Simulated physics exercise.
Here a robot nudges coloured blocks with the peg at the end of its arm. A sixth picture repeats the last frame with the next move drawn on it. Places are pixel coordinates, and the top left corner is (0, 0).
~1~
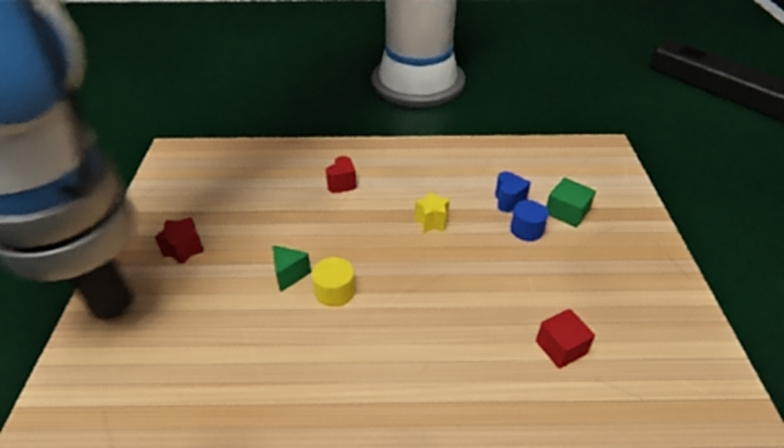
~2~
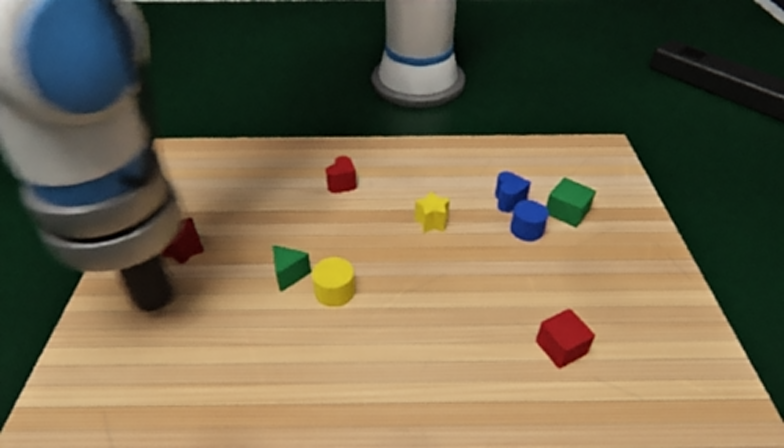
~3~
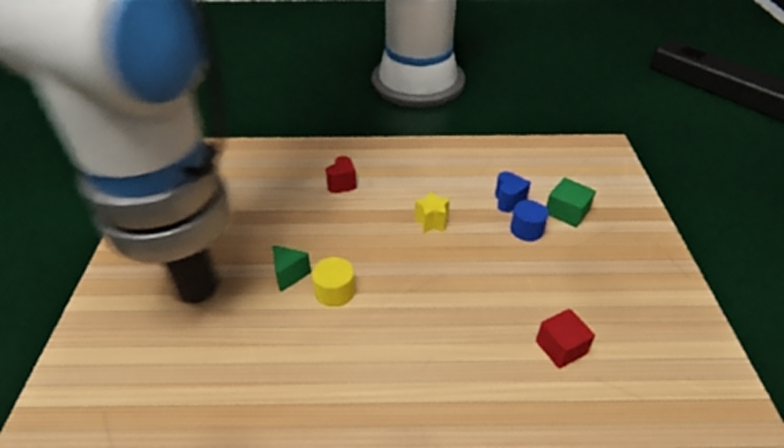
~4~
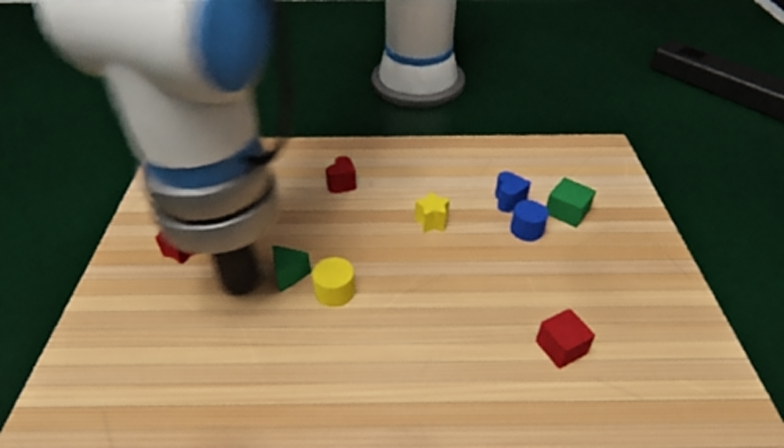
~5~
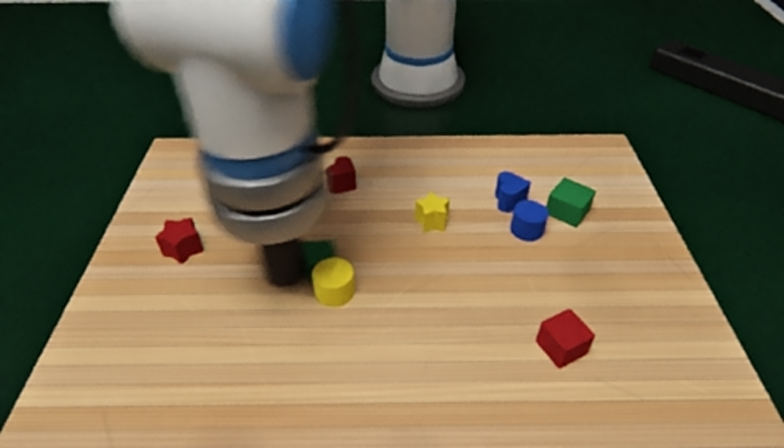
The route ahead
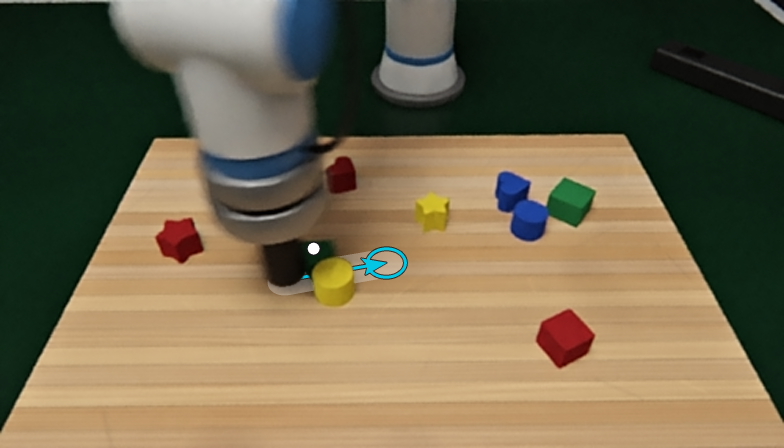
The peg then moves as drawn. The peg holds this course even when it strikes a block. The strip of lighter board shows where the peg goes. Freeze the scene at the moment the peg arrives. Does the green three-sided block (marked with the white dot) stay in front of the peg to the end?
No
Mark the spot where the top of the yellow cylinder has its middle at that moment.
That would be at about pixel (367, 278).
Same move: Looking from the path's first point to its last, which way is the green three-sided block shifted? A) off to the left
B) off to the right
My pick is A.
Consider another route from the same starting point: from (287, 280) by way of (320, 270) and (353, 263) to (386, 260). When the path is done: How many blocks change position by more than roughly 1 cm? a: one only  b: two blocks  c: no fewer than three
It's b.
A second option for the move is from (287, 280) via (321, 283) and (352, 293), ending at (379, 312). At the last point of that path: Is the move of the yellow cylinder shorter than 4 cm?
No - that is not the case.
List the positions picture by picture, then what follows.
Lower end of the peg (112, 303), tops of blocks, green three-sided block (286, 257), yellow cylinder (333, 272), yellow star (433, 203), in the first picture.
Peg (154, 295), blocks as before, in the second picture.
Peg (198, 288), blocks as before, in the third picture.
Peg (241, 280), blocks as before, in the fourth picture.
Peg (286, 272), green three-sided block (314, 249), yellow cylinder (333, 272), yellow star (433, 203), in the fifth picture.
The drawn path runs straight from (287, 280) to (386, 263); the dot is on the green three-sided block.
The first path, step by step. One third of the way, peg (320, 266); green three-sided block (345, 240); yellow cylinder (348, 275).
Two thirds of the way, peg (354, 260); green three-sided block (372, 230), turned 35° anticlockwise; yellow cylinder (366, 278).
At the end, peg (386, 255); green three-sided block (386, 221), turned 55° anticlockwise; yellow cylinder (367, 278); yellow star not moved.
